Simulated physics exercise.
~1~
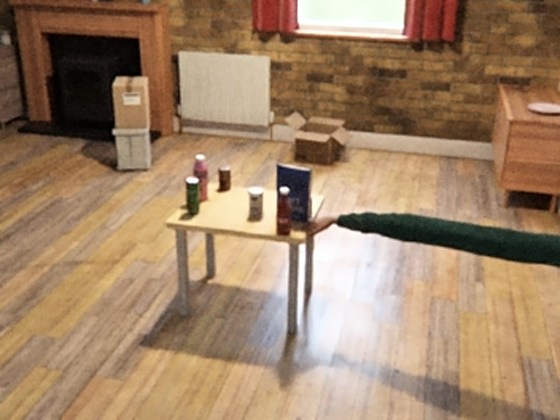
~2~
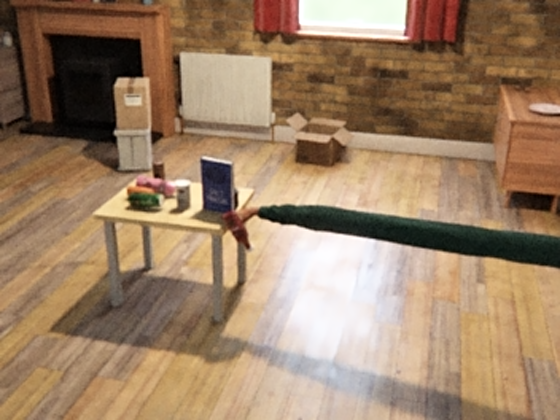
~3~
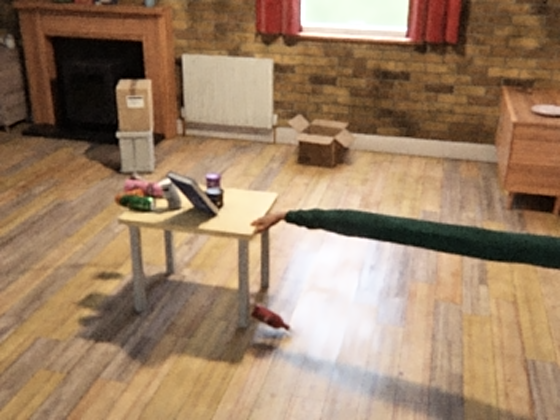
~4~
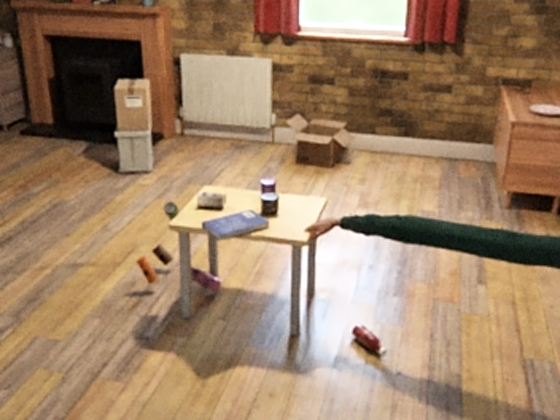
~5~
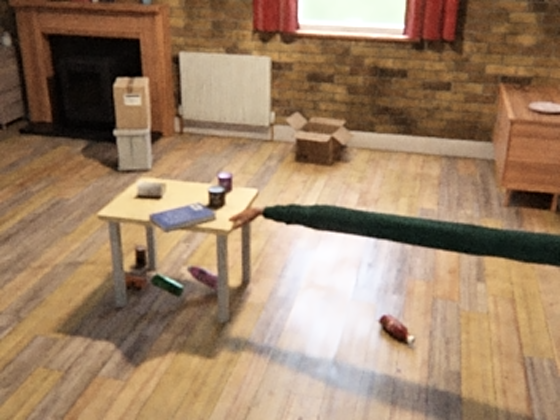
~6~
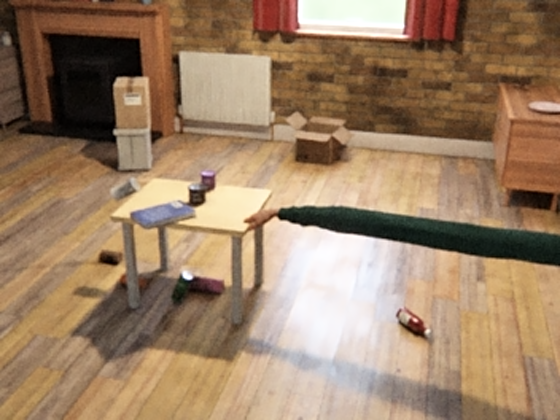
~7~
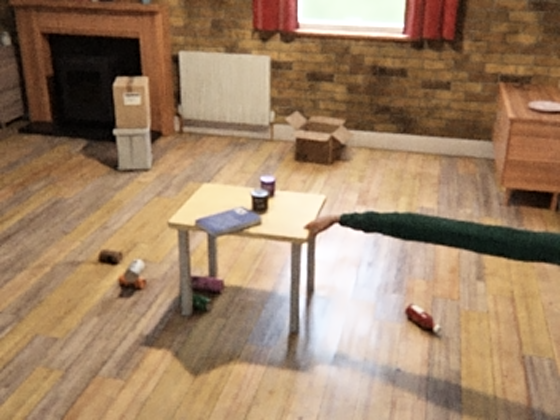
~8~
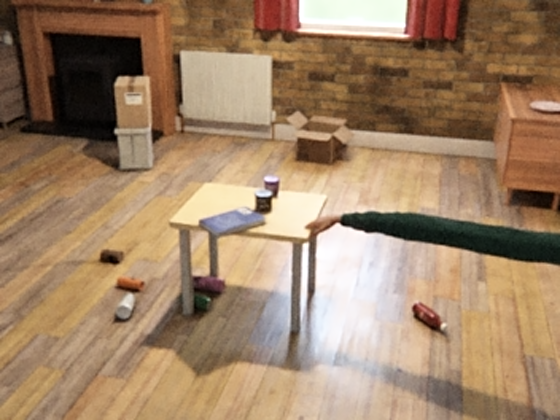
An arm shakes a table side to side, knocking off all but two tins and a book.
